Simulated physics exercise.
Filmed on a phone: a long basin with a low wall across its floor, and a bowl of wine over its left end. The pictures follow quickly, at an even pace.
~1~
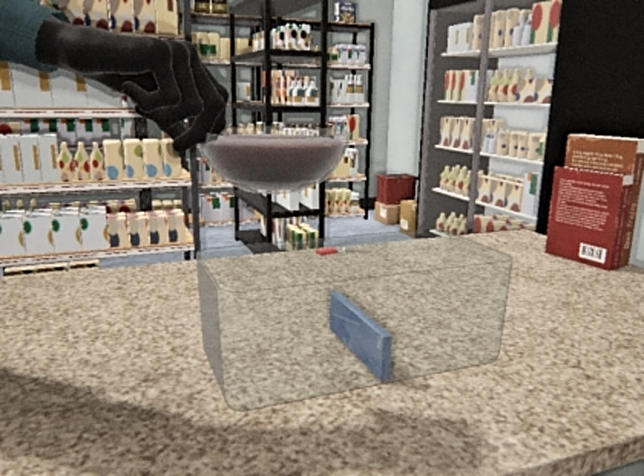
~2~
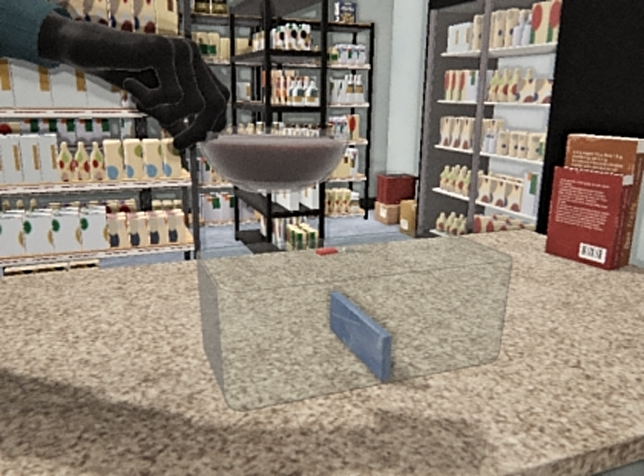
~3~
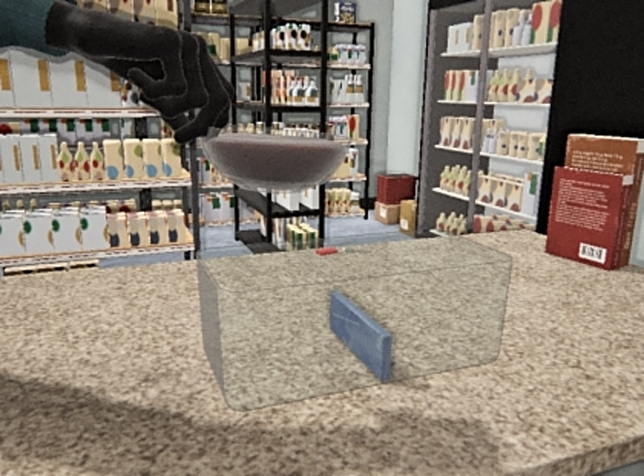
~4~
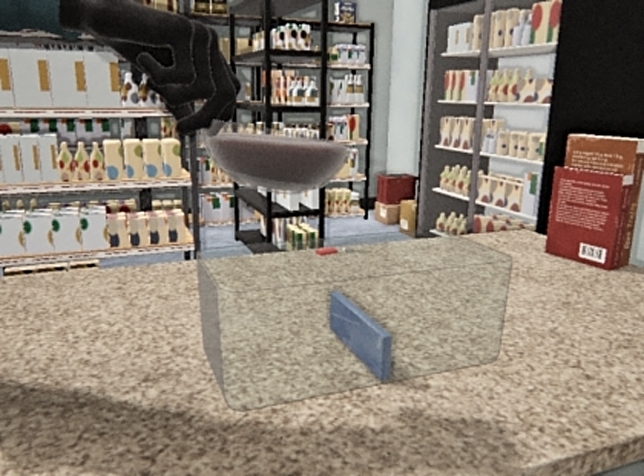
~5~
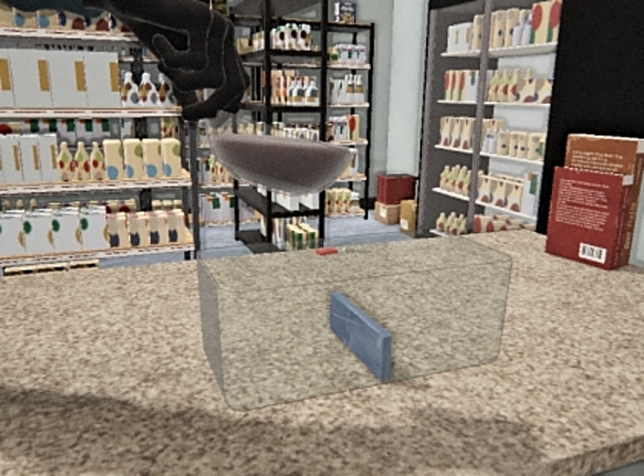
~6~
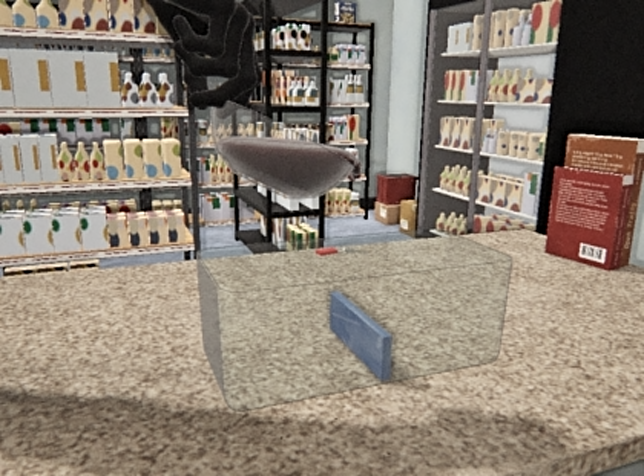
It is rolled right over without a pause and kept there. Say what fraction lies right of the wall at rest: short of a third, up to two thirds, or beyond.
The share right of the wall is more than two thirds.
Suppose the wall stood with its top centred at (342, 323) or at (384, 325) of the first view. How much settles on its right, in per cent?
First some 85, then 50 per cent.
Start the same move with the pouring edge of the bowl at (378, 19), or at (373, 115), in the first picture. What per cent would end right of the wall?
First some 95, then 90 per cent.
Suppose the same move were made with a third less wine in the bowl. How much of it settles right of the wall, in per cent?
Close to 70 per cent.
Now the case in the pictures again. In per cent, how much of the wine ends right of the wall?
Close to 80 per cent.
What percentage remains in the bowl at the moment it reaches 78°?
About 15 per cent.
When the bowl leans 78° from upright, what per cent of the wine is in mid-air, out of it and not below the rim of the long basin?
Close to 30 per cent.
A moment on, the bowl is tipped on its side and 13 per cent is still to pour, 3 is left of the wall and 56 right of it.
Next, the bowl is tipped on its side and 0 per cent is still to pour, 18 is left of the wall and 80 right of it.
Then the bowl is tipped on its side and 0 per cent is still to pour, 20 is left of the wall and 80 right of it.
Later the bowl is tipped on its side and 0 per cent is still to pour, 20 is left of the wall and 80 right of it.
At rest 20 per cent lies left of the wall, 80 right of it and 0 outside.
